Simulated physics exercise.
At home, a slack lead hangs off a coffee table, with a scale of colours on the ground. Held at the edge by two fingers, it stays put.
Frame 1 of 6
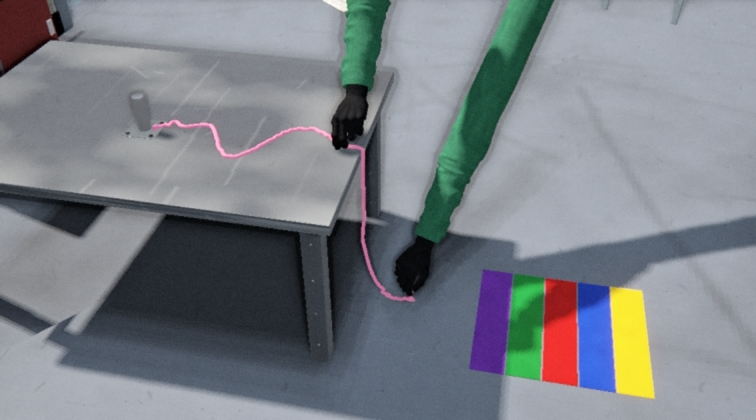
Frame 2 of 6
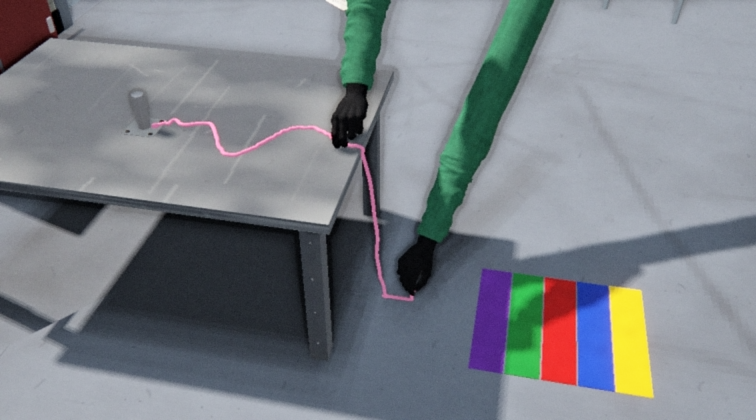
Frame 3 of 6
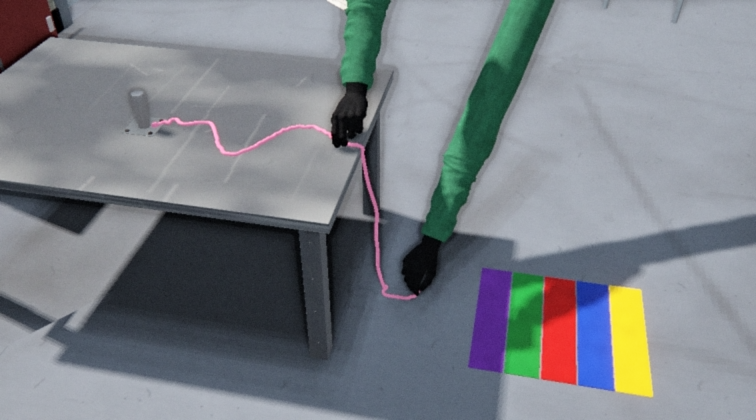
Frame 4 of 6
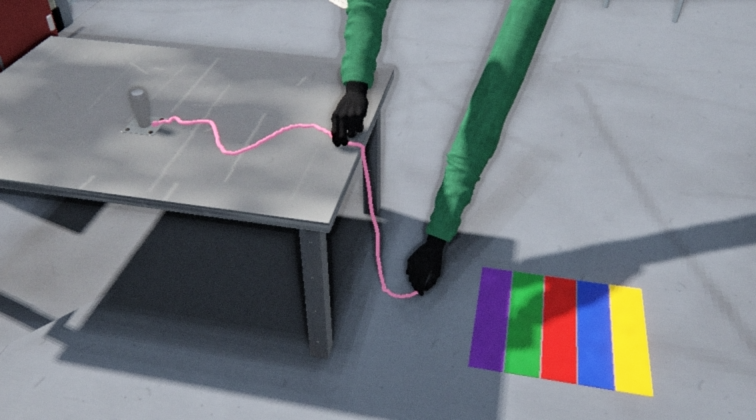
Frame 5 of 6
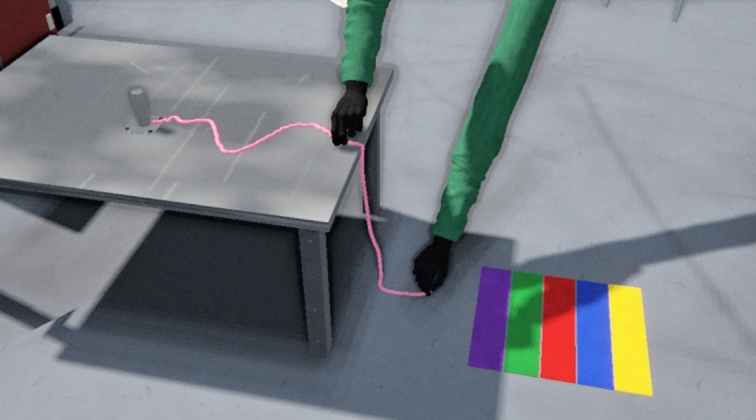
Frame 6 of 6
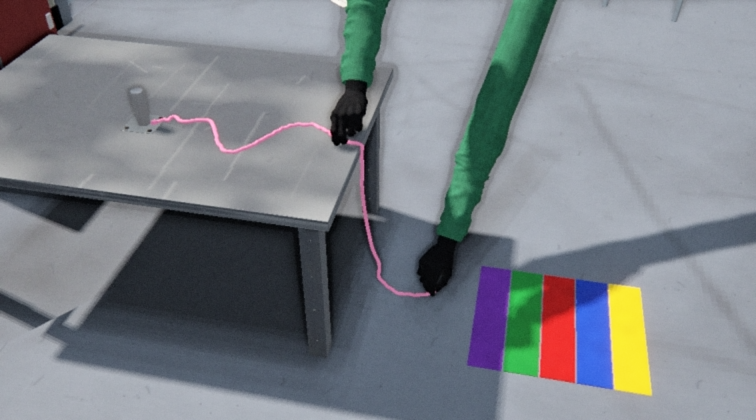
At the start, a pink cord lies wavy across a grey table and hangs over its edge, where one black-gloved hand holds it while another grips the low end. The lower hand then moves slightly right, drawing the end a little nearer the coloured stripes, as the upper hand stays still.
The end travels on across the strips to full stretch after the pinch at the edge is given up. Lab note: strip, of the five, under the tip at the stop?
Yellow.
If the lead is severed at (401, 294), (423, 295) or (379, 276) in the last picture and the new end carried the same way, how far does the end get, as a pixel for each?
(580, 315), (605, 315), (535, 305).
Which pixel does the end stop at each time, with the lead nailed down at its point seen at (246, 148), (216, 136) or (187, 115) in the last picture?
Those spots come out as (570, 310), (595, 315) and (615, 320).
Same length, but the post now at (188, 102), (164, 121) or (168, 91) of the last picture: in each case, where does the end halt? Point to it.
Respectively (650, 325), (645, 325) and (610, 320).
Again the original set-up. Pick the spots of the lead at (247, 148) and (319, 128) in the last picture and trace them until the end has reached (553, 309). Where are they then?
They move to (299, 143) and (367, 176) respectively.
Soon after, end near (553, 309); over red.
After that, end near (600, 316); over blue.
At the stop, end near (627, 320); over yellow. It gets as far as the yellow strip.
